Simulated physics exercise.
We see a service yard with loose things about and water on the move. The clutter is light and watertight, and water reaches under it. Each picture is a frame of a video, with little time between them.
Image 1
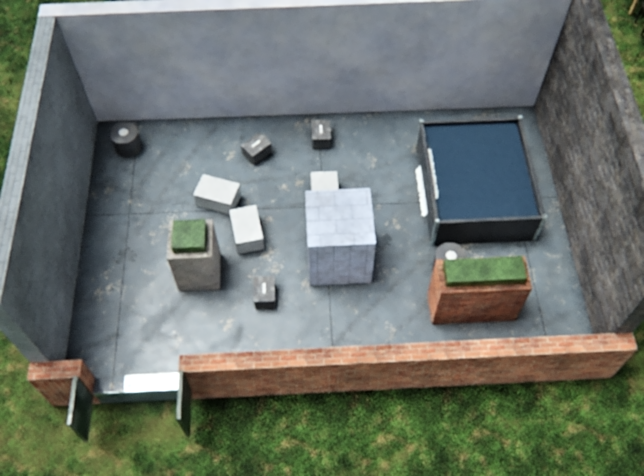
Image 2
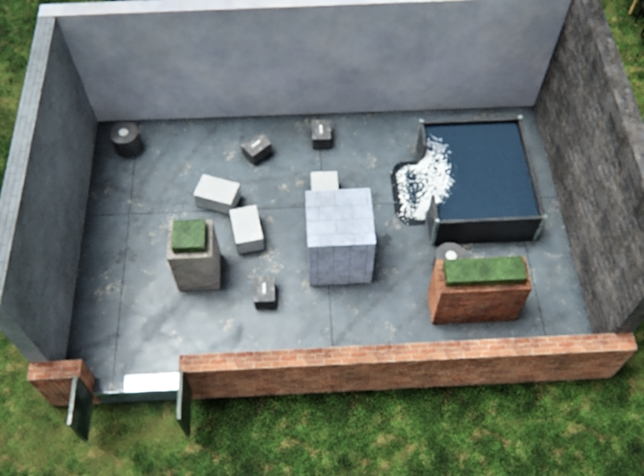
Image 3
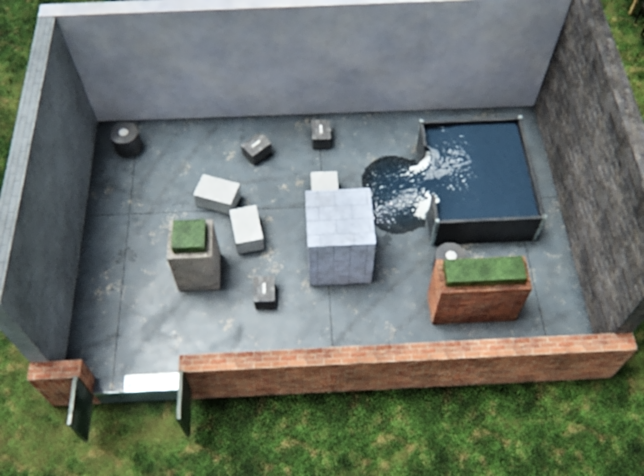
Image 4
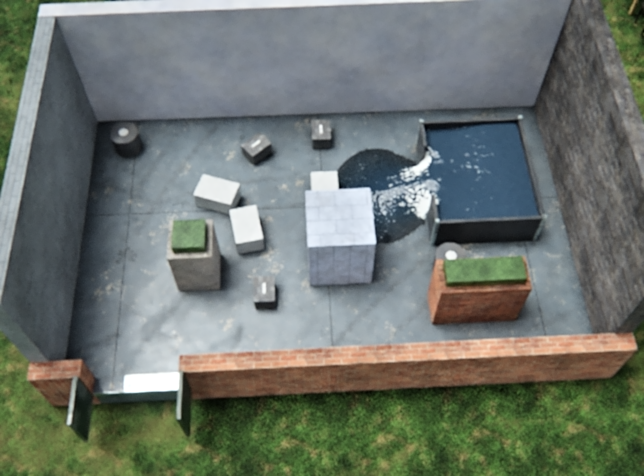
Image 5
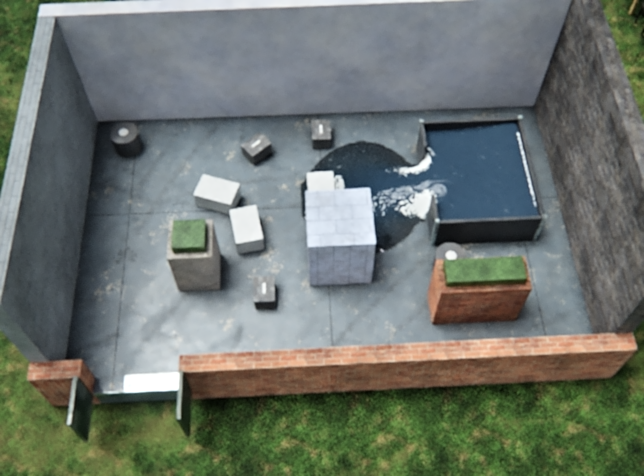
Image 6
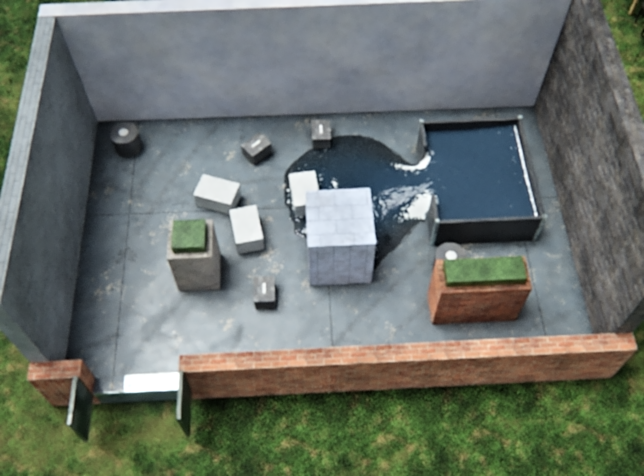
At first, blocks and crates sit still in a walled yard beside a dark blue tank of water. Water then bursts from the tank's left side in white foam and spreads leftward in a dark pool, reaching a small pale crate behind the large block and shifting it slightly left.
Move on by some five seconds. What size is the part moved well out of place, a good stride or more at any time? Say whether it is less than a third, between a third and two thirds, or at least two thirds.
The portion knocked well out of place is two thirds or greater.
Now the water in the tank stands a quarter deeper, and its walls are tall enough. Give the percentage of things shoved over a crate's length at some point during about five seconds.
Near 80 per cent of the loose things.
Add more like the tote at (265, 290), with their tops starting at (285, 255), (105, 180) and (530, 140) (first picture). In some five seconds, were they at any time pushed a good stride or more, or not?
Each in turn: Stays in place, pushed clear, stays in place.
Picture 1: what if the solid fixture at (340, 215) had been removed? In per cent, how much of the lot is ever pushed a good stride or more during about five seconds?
It comes out close to 90 percent.
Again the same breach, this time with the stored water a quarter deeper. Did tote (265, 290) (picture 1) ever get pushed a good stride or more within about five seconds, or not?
Lab note - result: Distance not reached.
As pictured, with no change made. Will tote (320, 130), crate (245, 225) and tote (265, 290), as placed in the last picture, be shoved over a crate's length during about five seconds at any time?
Object by object as listed: Travels that far, travels that far and falls short.
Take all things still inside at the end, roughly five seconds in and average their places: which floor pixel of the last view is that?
Their centre sits close to (197, 205) on the floor of the last picture.
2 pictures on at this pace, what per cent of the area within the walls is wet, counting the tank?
My estimate is about 25 per cent.
A moment on, 1 of 8 are well off their spots; 0 afloat.
Next, 5 of 8 are well off their spots; 3 afloat.
Later, 5 of 8 are well off their spots; 5 afloat.
In the end, 6 of 8 are well off their spots, and 6 have been at some point; 5 afloat.
